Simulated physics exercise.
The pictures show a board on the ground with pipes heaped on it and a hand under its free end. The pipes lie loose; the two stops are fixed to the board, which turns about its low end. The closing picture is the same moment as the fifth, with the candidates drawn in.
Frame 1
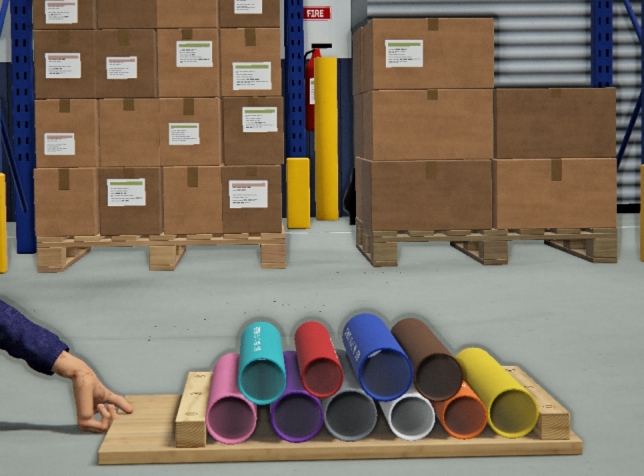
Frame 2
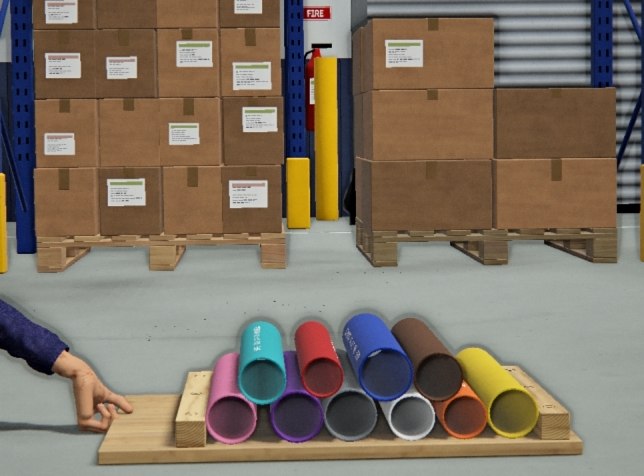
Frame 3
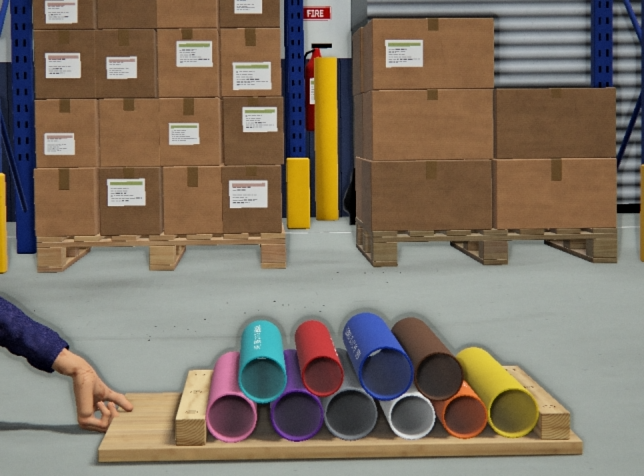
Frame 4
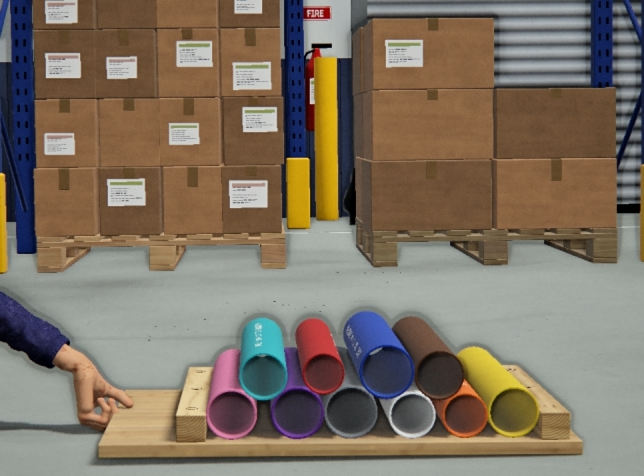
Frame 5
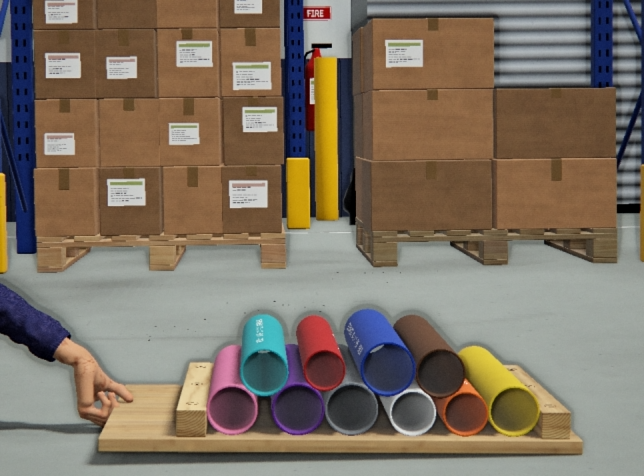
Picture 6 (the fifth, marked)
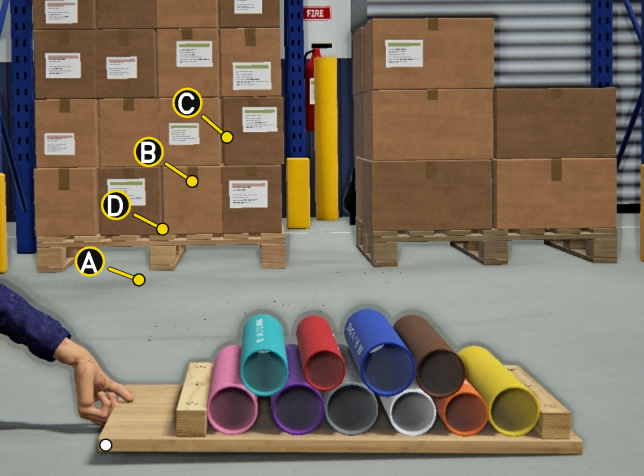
A hand at the left barely raised the free end of a wooden board on a warehouse floor, while the colorful pipes stacked on it stayed in their pile with hardly any shift.
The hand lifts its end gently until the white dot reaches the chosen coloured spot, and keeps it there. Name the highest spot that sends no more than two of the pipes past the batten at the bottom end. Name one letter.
Lift it to D and no more.
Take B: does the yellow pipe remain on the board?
Yes.
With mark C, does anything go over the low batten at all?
Yes.
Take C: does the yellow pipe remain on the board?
Yes, with C.
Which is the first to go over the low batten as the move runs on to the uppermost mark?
It is the brown one.
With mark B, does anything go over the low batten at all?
Yes.
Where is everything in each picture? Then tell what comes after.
The first picture shows brown pipe (438, 377); turquoise pipe (262, 381); red pipe (322, 377).
The second picture shows red pipe (322, 377); blue pipe (386, 374).
The third picture shows board (334, 409); pink pipe (231, 418); purple pipe (297, 416); brown pipe (439, 376).
The fourth picture shows board (334, 407); pink pipe (231, 414); purple pipe (298, 413).
The fifth picture shows board (334, 404); pink pipe (232, 409); purple pipe (298, 409).
On the marked copy, A at (139, 280); B at (192, 181); C at (227, 138); D at (163, 229); the white dot at (106, 445).
Taking D. A third of the way, board at 17°.
Two thirds of the way, board at 28°.
When it is over, board at 28°, two over the low batten (brown, blue).
As for the rest, A two over the low batten (brown, blue); B four over the low batten (brown, turquoise, red, blue); C four over the low batten (brown, turquoise, red, blue).
